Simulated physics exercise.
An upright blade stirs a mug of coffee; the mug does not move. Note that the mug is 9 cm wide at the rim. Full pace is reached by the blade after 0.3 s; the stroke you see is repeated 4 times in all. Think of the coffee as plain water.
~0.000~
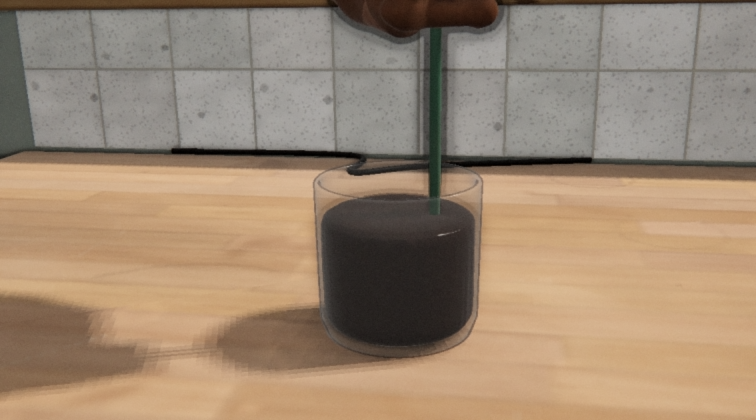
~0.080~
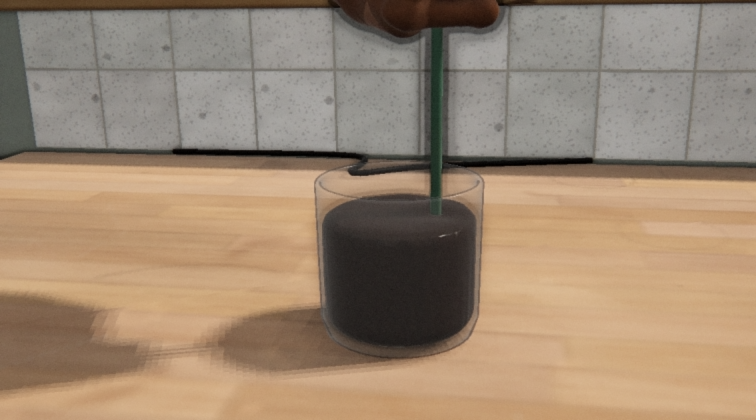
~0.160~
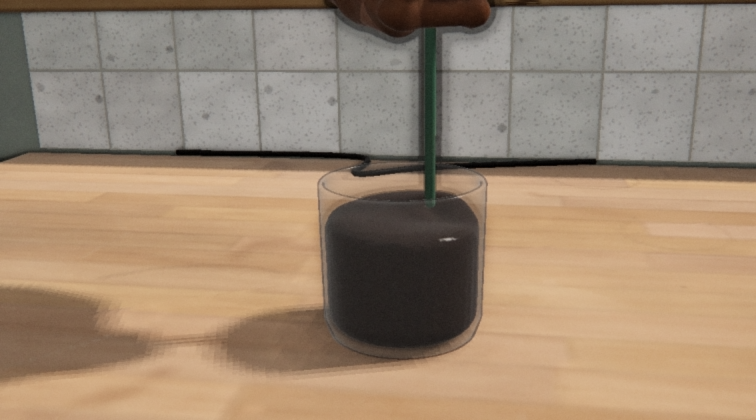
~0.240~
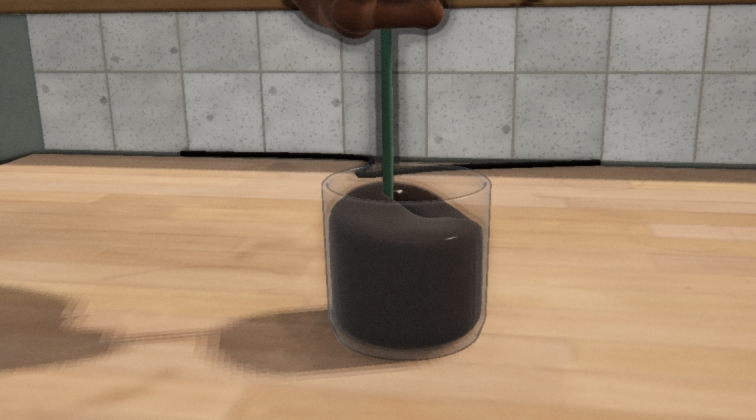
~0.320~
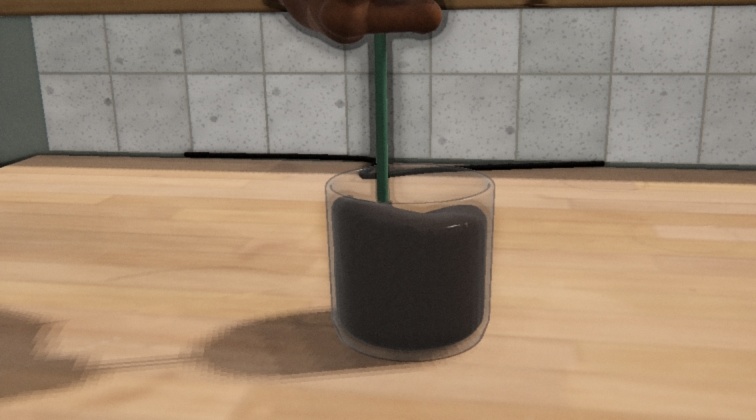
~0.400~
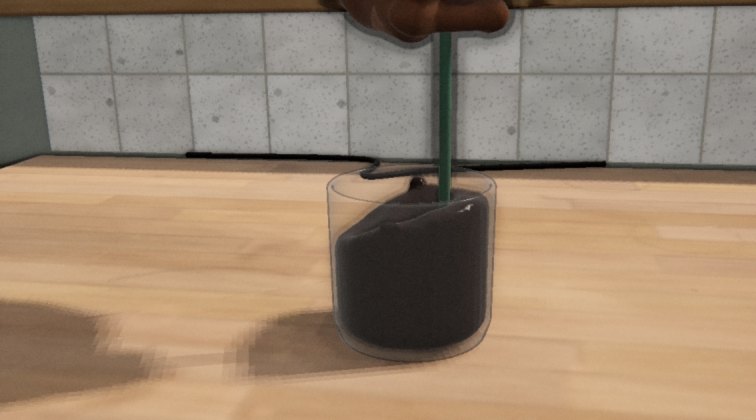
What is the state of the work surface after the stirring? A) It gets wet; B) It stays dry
It gets wet (A).
Then, 0.65 s in, 0 ml is over the rim.
Then, 0.89 s in, 2 ml is over the rim.
Then, 1.14 s in, 4 ml is over the rim.
Then, 1.39 s in, 6 ml is over the rim.
Finally, 6 ml is over the rim.
